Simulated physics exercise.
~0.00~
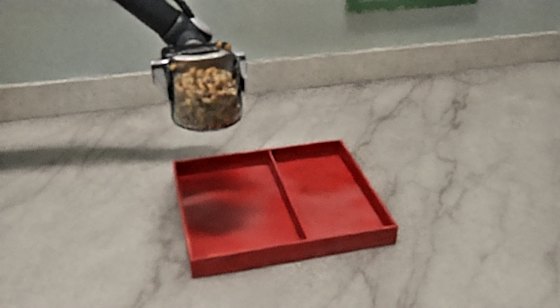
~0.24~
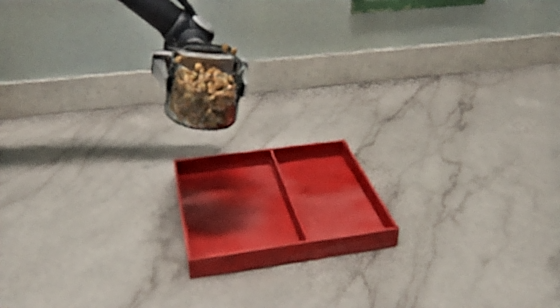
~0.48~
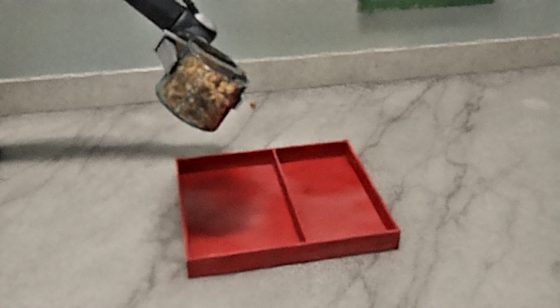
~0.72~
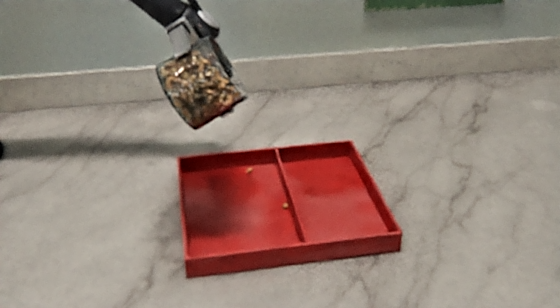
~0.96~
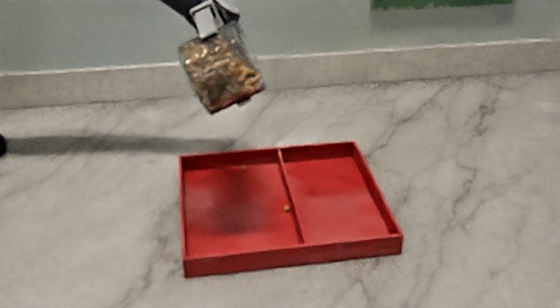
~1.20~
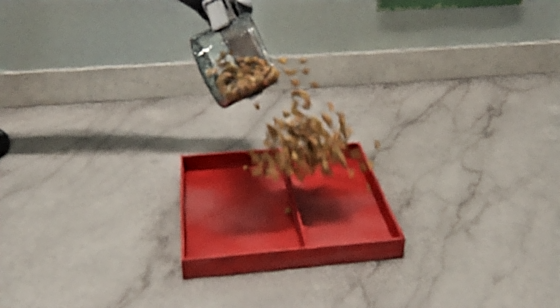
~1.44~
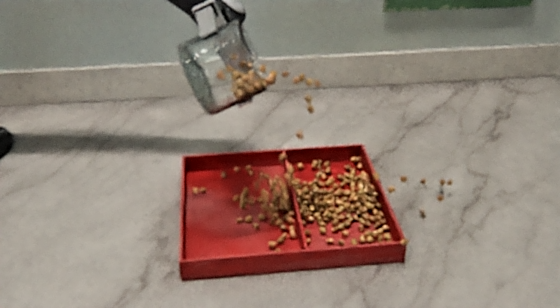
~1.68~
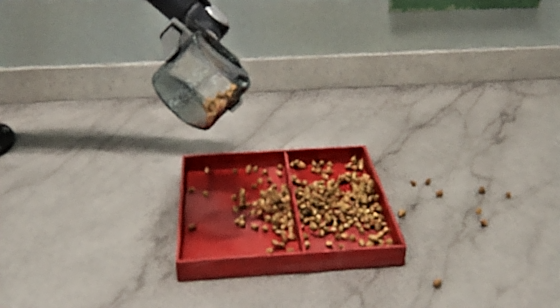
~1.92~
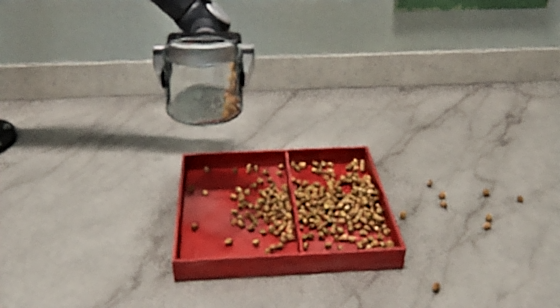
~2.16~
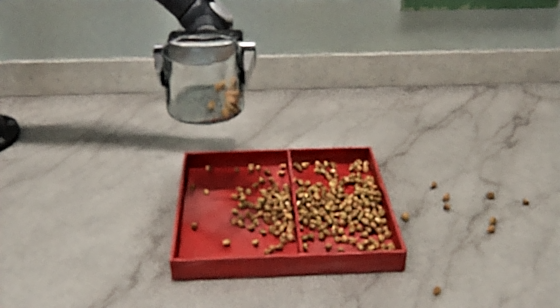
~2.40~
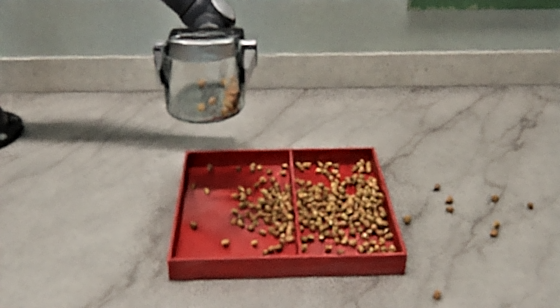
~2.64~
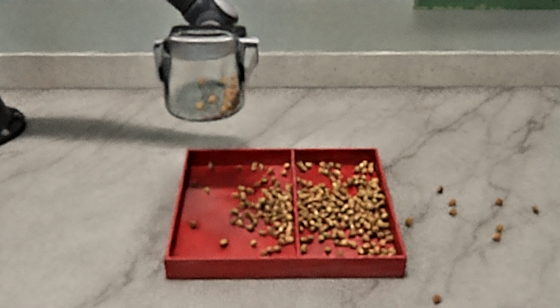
A dark robot arm holds a clear tumbler full of tan dried beans above a shallow red tray on a grey marbled table, seen from slightly above, with a pale wall and a green patch behind. The tray is split by a cross wall into left and right parts. The arm tips the tumbler to the right, and a few beans drop before a thick stream pours out. Beans land on both sides of the wall, while several scatter onto the table at right. The tumbler swings back upright with a few beans inside, leaving the right part more thickly covered than the left.
